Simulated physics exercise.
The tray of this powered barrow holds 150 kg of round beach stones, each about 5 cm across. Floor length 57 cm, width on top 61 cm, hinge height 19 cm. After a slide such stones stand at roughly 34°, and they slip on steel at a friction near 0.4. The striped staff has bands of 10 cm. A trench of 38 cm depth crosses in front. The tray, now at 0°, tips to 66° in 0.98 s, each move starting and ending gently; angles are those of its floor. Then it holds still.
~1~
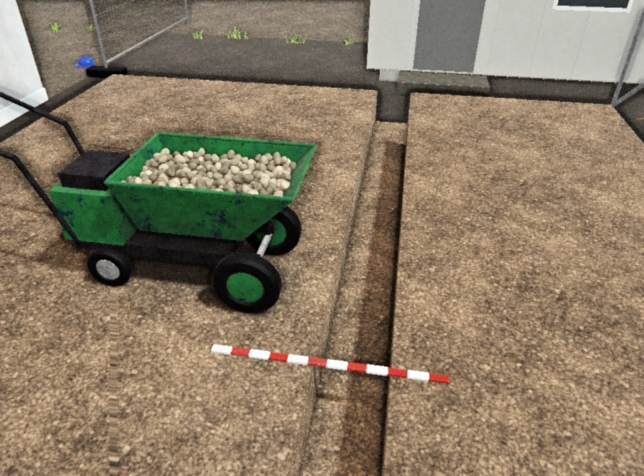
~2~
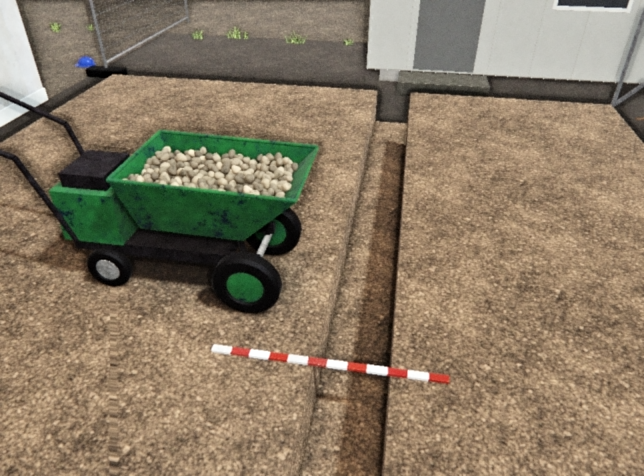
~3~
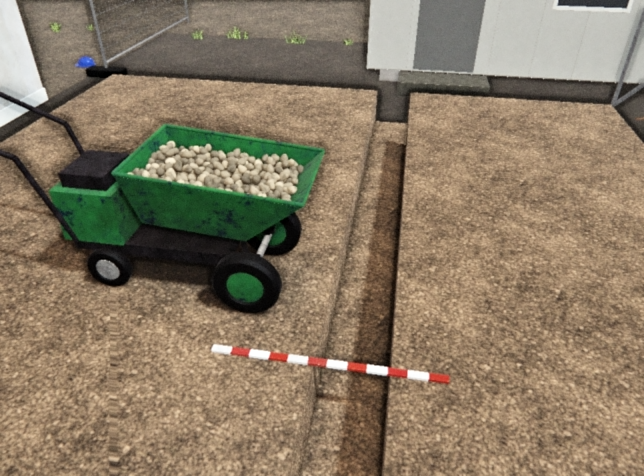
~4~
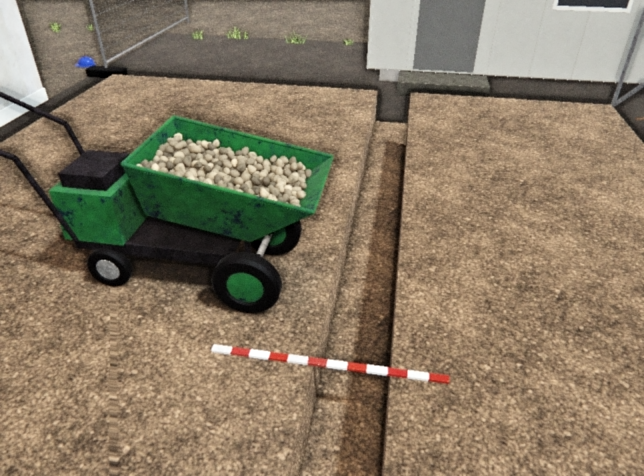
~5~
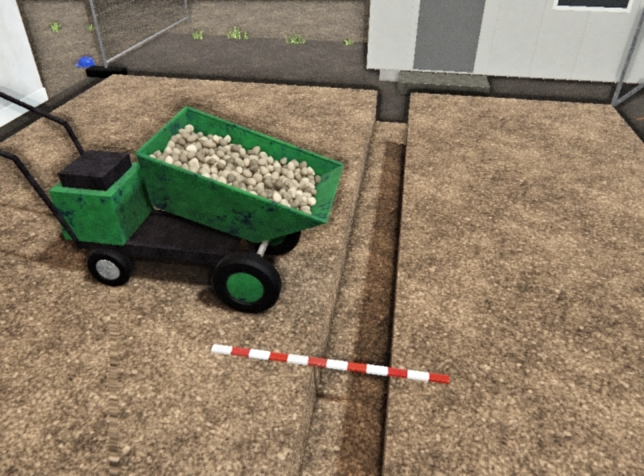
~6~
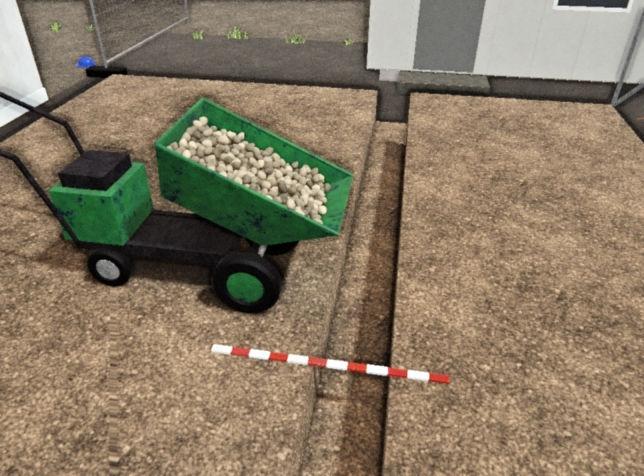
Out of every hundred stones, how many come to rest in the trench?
Close to 44 in a hundred.
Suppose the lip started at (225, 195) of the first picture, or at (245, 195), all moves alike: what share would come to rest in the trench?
About 100 and 95 per cent.
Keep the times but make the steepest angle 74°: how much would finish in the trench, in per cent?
It would be near 55 per cent.
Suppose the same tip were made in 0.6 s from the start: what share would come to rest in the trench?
In that case some 35 per cent.
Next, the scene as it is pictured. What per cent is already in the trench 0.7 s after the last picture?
About 15 per cent by then.
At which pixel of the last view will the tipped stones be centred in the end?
Around (414, 294).
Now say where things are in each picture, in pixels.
In the first frame, the tray is at 0°, its lip at (293, 200); the top of the load is at (212, 165).
In the second frame, lip at (296, 201), floor tilted 1°, highest stones at (198, 162).
In the third frame, the tray is at 5°, its lip at (303, 205); the top of the load is at (178, 157).
In the fourth frame, the tray is at 10°, its lip at (314, 213); the top of the load is at (175, 148).
In the fifth frame, lip at (326, 222), floor tilted 17°, highest stones at (184, 136).
In the sixth frame, the tray is at 25°, its lip at (338, 235); the top of the load is at (199, 129).
Then, 0.3 s after the last picture the floor is at 56°, 100 % in the tray; the foremost stones are at (363, 245).
Then, 0.7 s after the last picture the floor is at 66°, 64 % in the tray, 14 % in the trench, 22 % past the trench; the foremost stones are at (442, 302).
Then, 1.0 s after the last picture the floor is at 66°, 21 % in the tray, 26 % in the trench, 53 % past the trench; the foremost stones are at (553, 292).
Then, 3.0 s after the last picture the floor is at 66°, 0 % in the tray, 44 % in the trench, 56 % past the trench; the foremost stones are past the picture's edge.
